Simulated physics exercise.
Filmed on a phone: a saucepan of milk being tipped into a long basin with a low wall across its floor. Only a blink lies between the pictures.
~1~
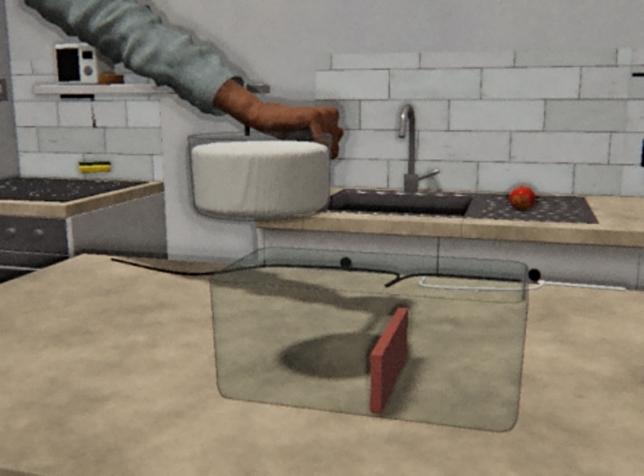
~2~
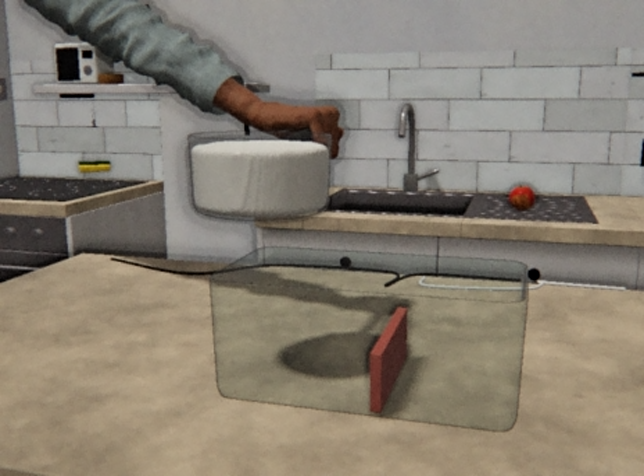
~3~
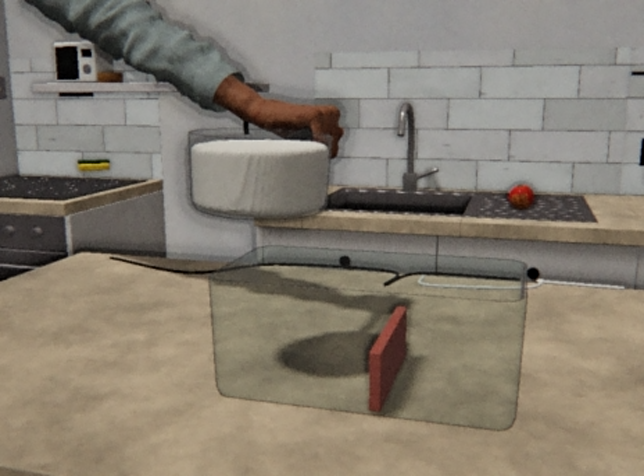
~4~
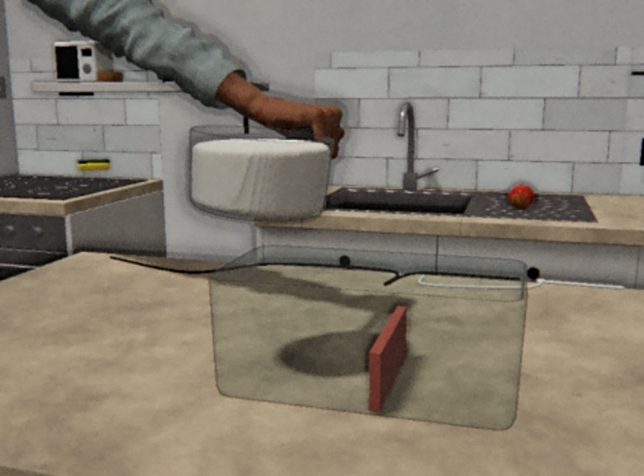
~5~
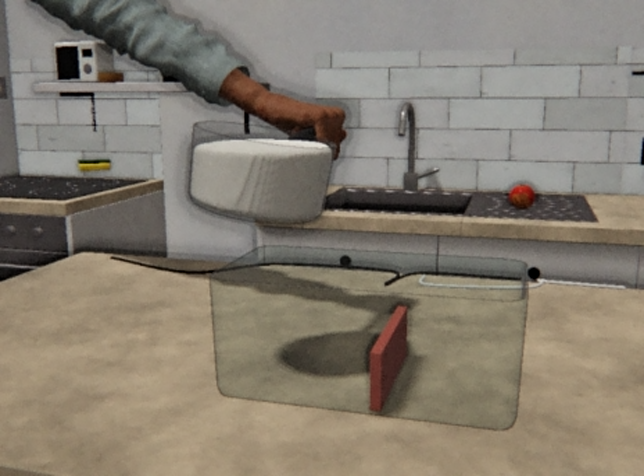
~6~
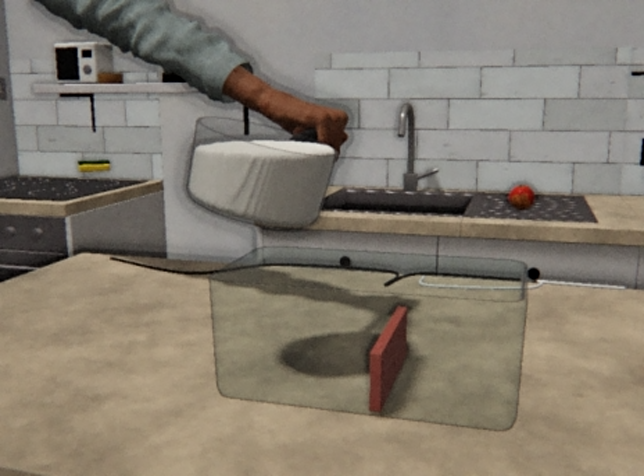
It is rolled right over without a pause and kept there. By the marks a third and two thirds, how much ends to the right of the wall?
The share right of the wall is from a third to two thirds.
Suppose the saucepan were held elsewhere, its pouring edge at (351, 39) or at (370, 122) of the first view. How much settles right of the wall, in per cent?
Roughly 80 per cent, and 80 per cent.
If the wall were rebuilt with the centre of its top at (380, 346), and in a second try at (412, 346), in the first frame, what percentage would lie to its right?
About 60 and 20 per cent.
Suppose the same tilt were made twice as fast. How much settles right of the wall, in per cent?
It comes to 25 per cent or so.
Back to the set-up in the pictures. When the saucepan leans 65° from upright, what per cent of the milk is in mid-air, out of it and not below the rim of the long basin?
It comes to 25 per cent or so.
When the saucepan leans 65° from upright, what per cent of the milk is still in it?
It comes to 50 per cent or so.
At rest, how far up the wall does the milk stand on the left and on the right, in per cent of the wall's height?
Some 40 per cent left and 40 right.
A moment on, the saucepan is tipped part way and 52 per cent is still to pour, 8 is left of the wall and 17 right of it.
Next, the saucepan is tipped on its side and 11 per cent is still to pour, 40 is left of the wall and 45 right of it.
Then the saucepan is tipped right over and 1 per cent is still to pour, 54 is left of the wall and 45 right of it.
Later the saucepan is tipped right over and 0 per cent is still to pour, 55 is left of the wall and 45 right of it.
In the end 55 per cent lies left of the wall, 45 right of it and 1 outside.
